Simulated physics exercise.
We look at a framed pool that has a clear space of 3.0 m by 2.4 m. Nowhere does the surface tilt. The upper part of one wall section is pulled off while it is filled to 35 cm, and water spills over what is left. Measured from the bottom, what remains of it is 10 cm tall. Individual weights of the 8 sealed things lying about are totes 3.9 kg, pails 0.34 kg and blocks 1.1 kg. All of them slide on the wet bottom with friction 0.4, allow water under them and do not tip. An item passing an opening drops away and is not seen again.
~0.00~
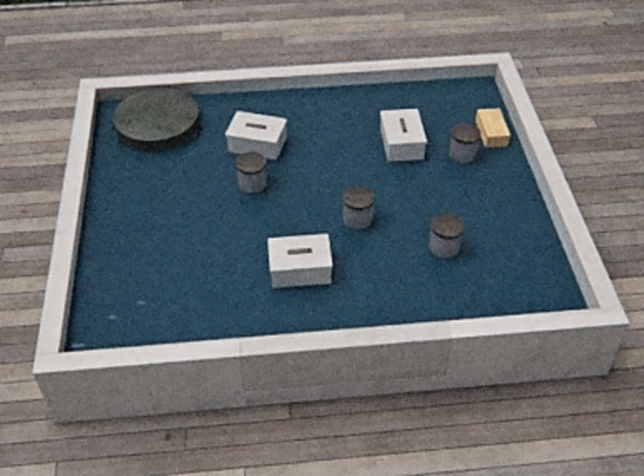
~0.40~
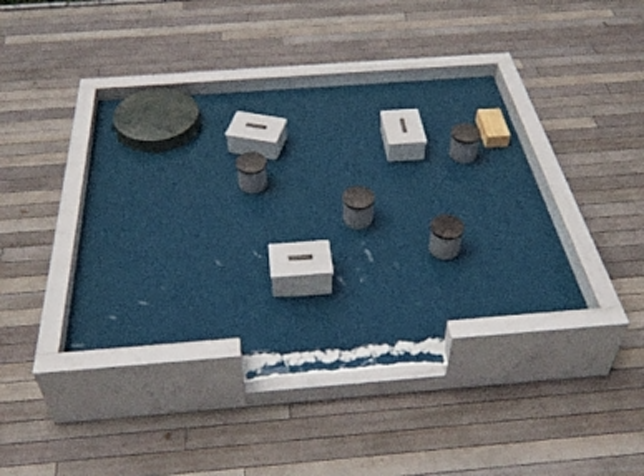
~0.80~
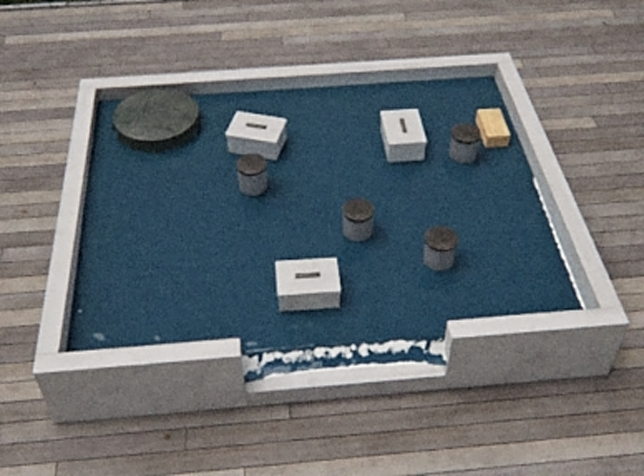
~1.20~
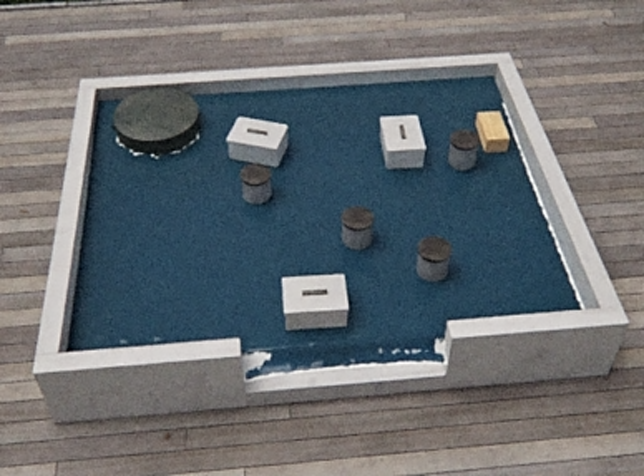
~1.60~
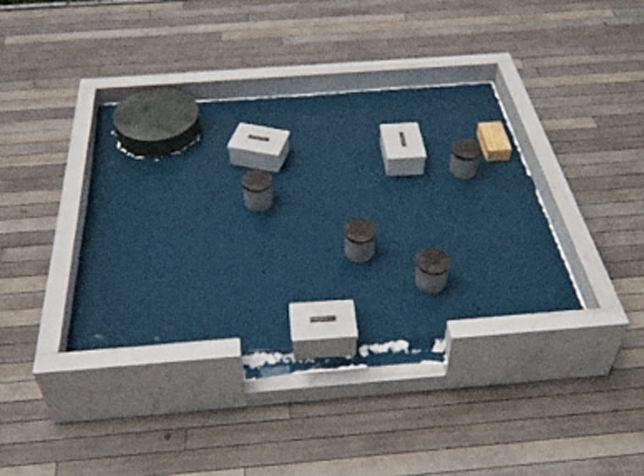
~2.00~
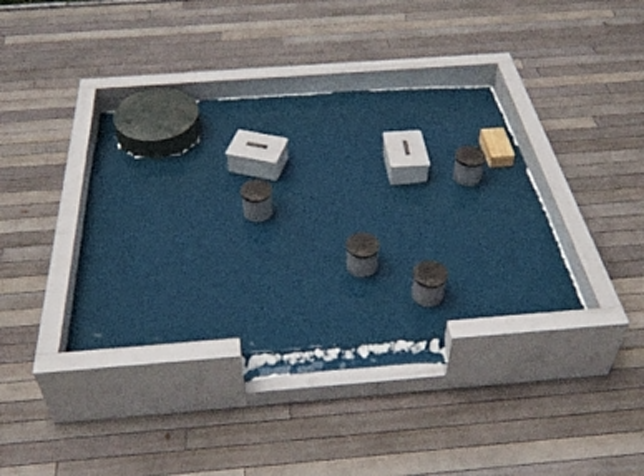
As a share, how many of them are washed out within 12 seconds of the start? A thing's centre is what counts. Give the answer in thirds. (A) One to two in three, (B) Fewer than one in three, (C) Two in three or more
A, one to two in three.
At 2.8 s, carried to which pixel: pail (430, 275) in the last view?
Around (405, 309).
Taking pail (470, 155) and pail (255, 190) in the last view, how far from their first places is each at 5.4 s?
Taking them in the order asked, 40 cm and then 60 cm.
After 2.8 s 1 of 8 are out; 7 afloat.
After 5.4 s 3 of 8 are out; 5 afloat.
After 8.0 s 3 of 8 are out; 5 afloat.
After 12.0 s 3 of 8 are out; 5 afloat.
